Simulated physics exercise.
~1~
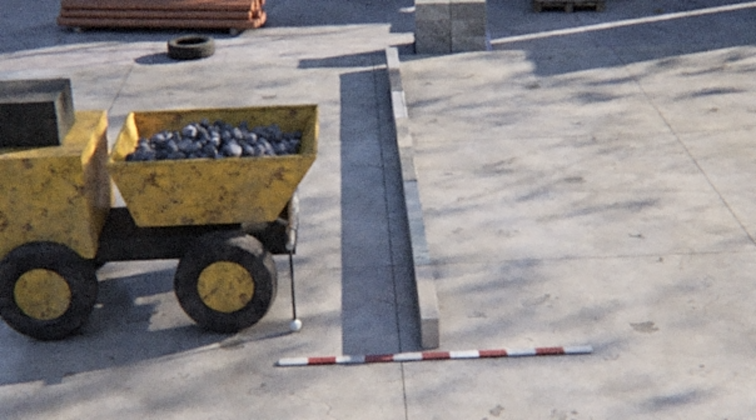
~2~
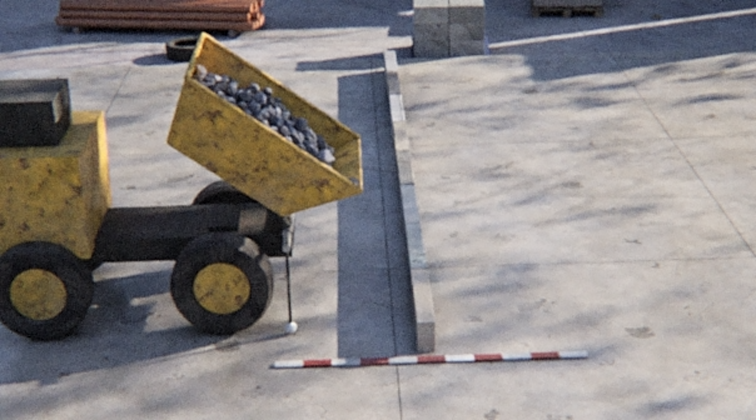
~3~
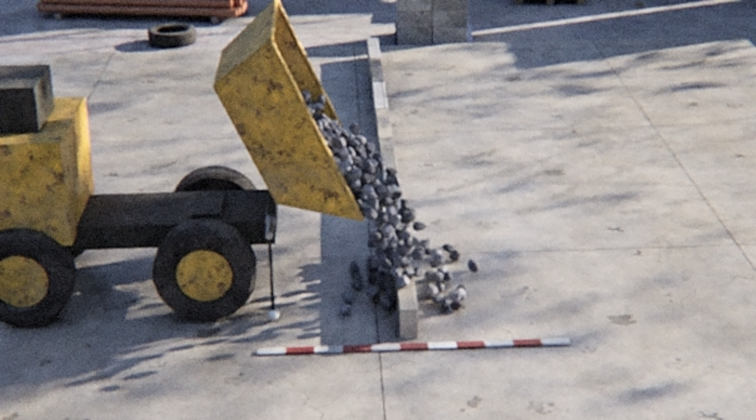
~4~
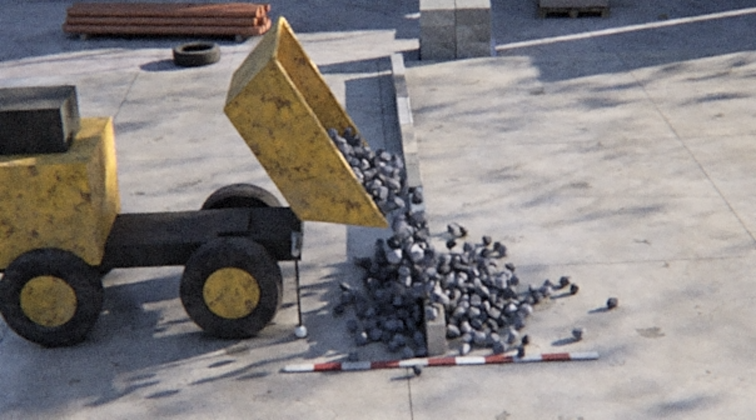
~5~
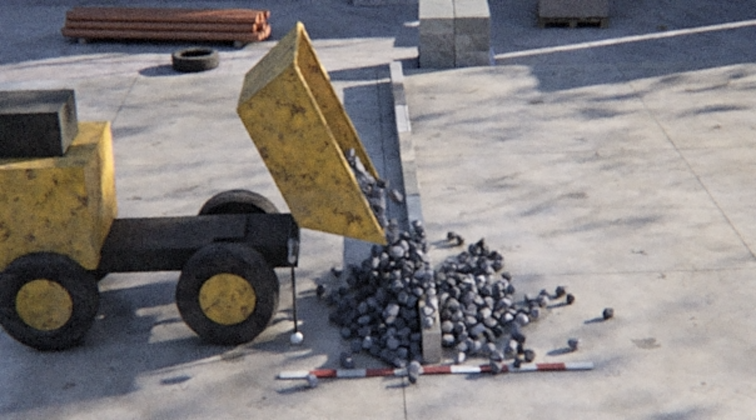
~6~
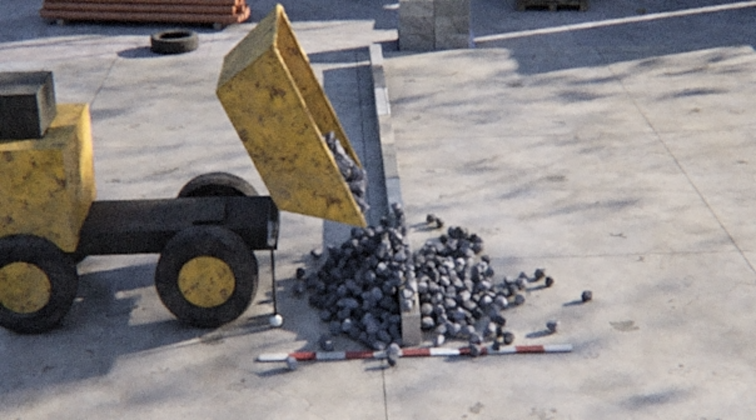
The video shows a small yellow dumper tipping its skip steeply forward, spilling dark grey stones onto both sides of a low kerb. The skip briefly jerks back and forward, loosening more, and ends raised and still, with some stones inside and a pile straddling the kerb.
